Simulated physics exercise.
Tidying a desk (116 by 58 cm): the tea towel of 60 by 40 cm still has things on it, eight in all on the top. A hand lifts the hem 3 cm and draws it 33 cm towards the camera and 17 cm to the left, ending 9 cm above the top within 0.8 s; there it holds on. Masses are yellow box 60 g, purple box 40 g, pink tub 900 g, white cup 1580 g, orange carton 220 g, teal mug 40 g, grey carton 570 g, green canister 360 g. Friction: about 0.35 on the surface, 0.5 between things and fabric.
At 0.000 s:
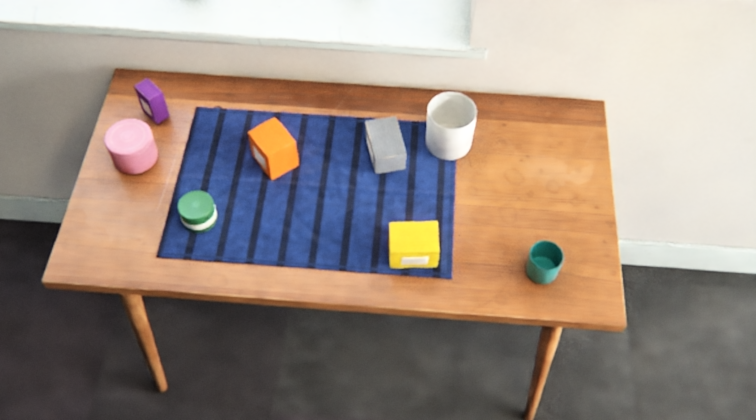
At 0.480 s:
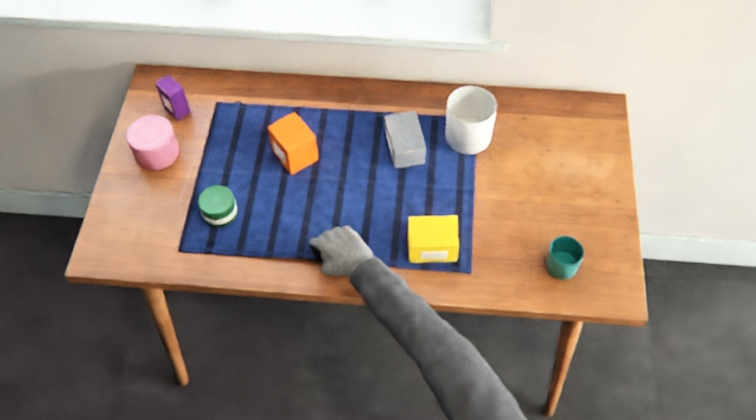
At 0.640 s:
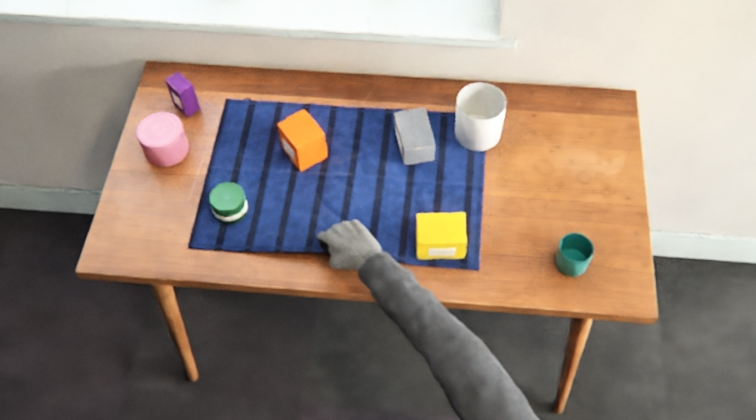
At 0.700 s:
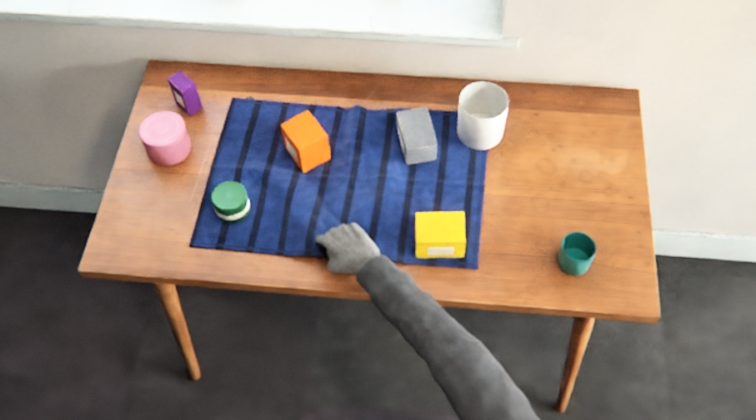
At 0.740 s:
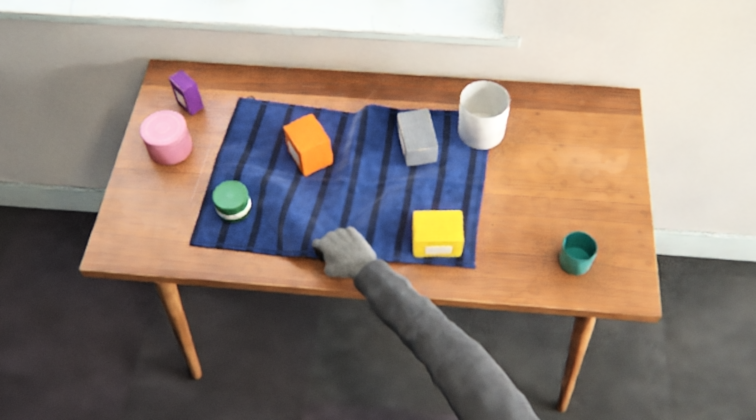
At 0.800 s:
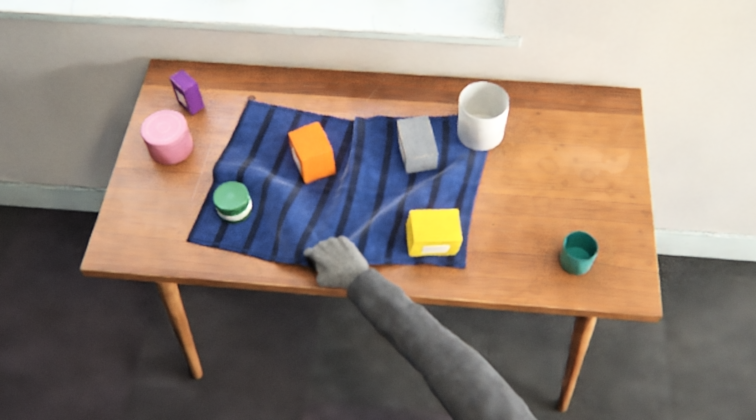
The clip shows a gloved hand gripping the front hem of a striped blue cloth on a wooden table and pulling it slightly toward the camera and left, wrinkling it as the orange, grey and yellow boxes on it shift slightly.
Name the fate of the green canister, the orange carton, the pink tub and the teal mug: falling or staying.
The green canister falls off, the orange carton drops off, the pink tub stays on, the teal mug remains up there.
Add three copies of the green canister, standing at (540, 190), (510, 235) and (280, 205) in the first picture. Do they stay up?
In turn: Remains, stays up, drops off.
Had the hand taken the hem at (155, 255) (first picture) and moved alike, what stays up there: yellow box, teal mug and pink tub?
In that case: Yellow box drops off, teal mug stays up, pink tub stays on.
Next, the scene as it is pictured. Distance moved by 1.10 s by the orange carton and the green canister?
About: Orange carton 20 cm, green canister 10 cm.
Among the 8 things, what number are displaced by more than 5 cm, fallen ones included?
That makes 5.
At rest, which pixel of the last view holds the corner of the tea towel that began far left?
At about (184, 272).
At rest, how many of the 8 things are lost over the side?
I count 3.
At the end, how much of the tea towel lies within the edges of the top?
About 20 per cent.
At 1.0 s, 90 % of the tea towel is still over the top; orange carton 13 cm off its start, green canister 4 cm off its start, grey carton 12 cm off its start.
At 1.1 s, 70 % of the tea towel is still over the top; orange carton 22 cm off its start, green canister 11 cm off its start, grey carton 21 cm off its start.
At 1.3 s, 45 % of the tea towel is still over the top; orange carton 31 cm off its start at (273, 251), green canister 21 cm off its start at (217, 287), grey carton 32 cm off its start at (351, 243).
At 1.4 s, 30 % of the tea towel is still over the top; orange carton 36 cm off its start, green canister over the edge, grey carton 37 cm off its start.
At 3.0 s, 20 % of the tea towel is still over the top; orange carton over the edge, green canister over the edge, pink tub 0 cm off its start at (163, 127), teal mug 0 cm off its start at (581, 246).
